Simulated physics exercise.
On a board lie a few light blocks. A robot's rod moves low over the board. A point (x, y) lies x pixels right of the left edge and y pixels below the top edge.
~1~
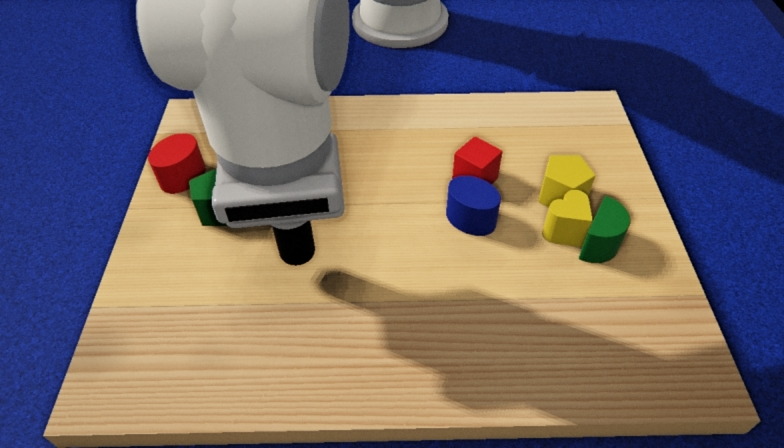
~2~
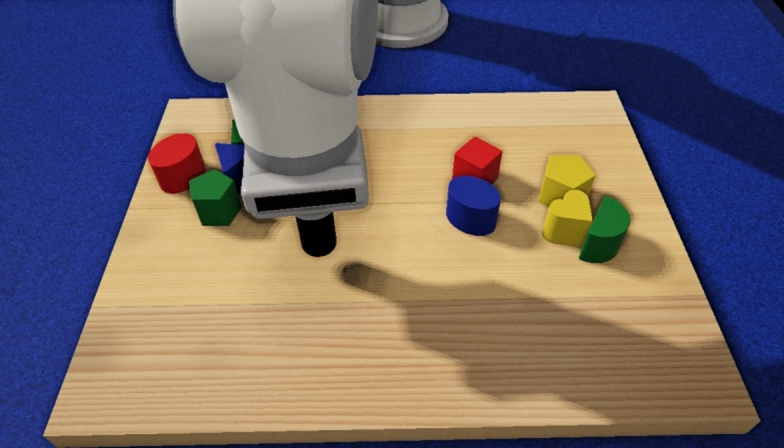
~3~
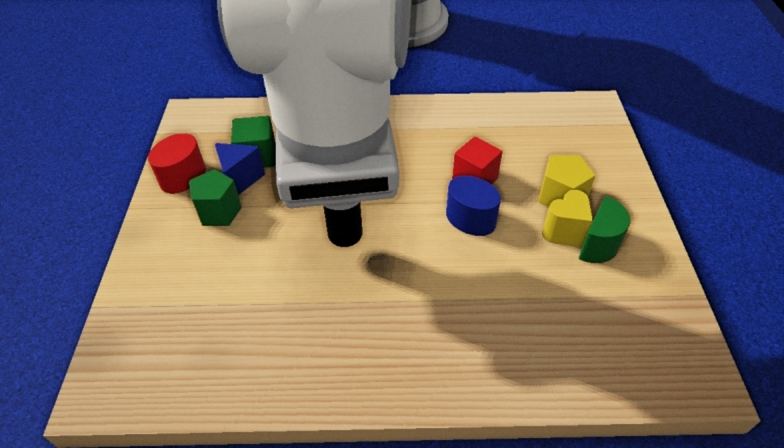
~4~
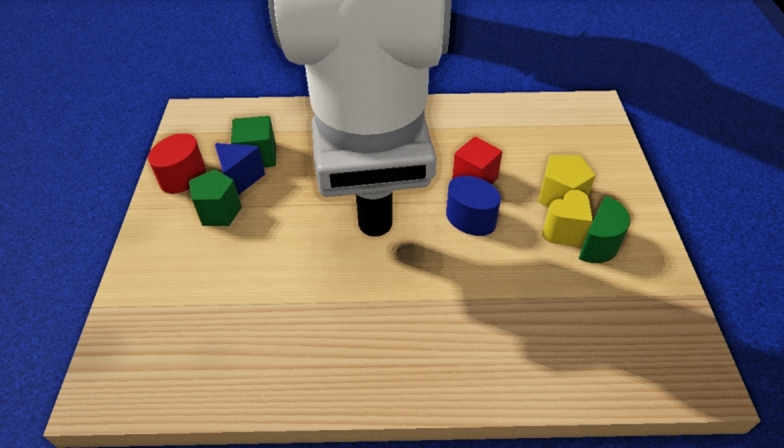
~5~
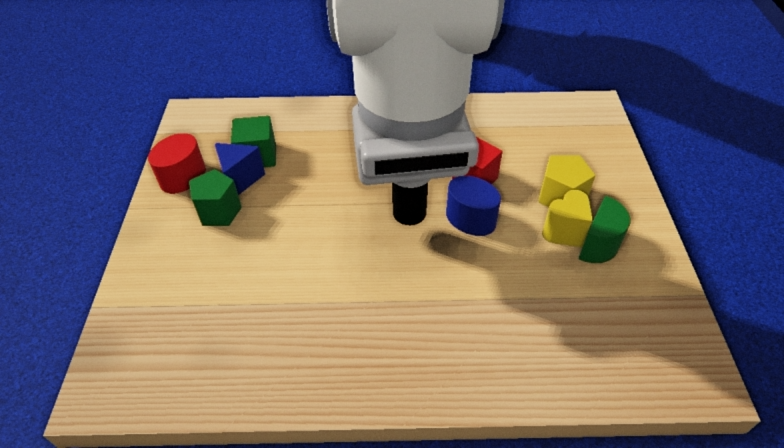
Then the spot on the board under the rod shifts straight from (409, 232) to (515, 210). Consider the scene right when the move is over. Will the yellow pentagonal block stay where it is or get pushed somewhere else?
By the end it has moved.
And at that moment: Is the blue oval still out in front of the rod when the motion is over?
Yes, that is what happens.
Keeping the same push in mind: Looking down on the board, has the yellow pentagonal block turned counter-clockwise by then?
My answer is yes.
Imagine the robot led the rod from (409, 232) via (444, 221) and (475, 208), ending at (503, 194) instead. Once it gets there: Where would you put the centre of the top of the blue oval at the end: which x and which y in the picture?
My estimate: (540, 183).
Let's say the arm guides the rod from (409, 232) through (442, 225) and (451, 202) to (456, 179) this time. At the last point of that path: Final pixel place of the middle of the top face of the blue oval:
It is going to be at (492, 182).
The first path, step by step. One third of the way, rod (447, 207); blue oval (485, 190).
Two thirds of the way, rod (484, 200); blue oval (522, 183).
At the end, rod (519, 192); blue oval (559, 181), turned 25° clockwise; yellow pentagonal block (595, 166), turned 20° anticlockwise; yellow heart block (582, 209), turned 20° clockwise; green half-round block (613, 221).
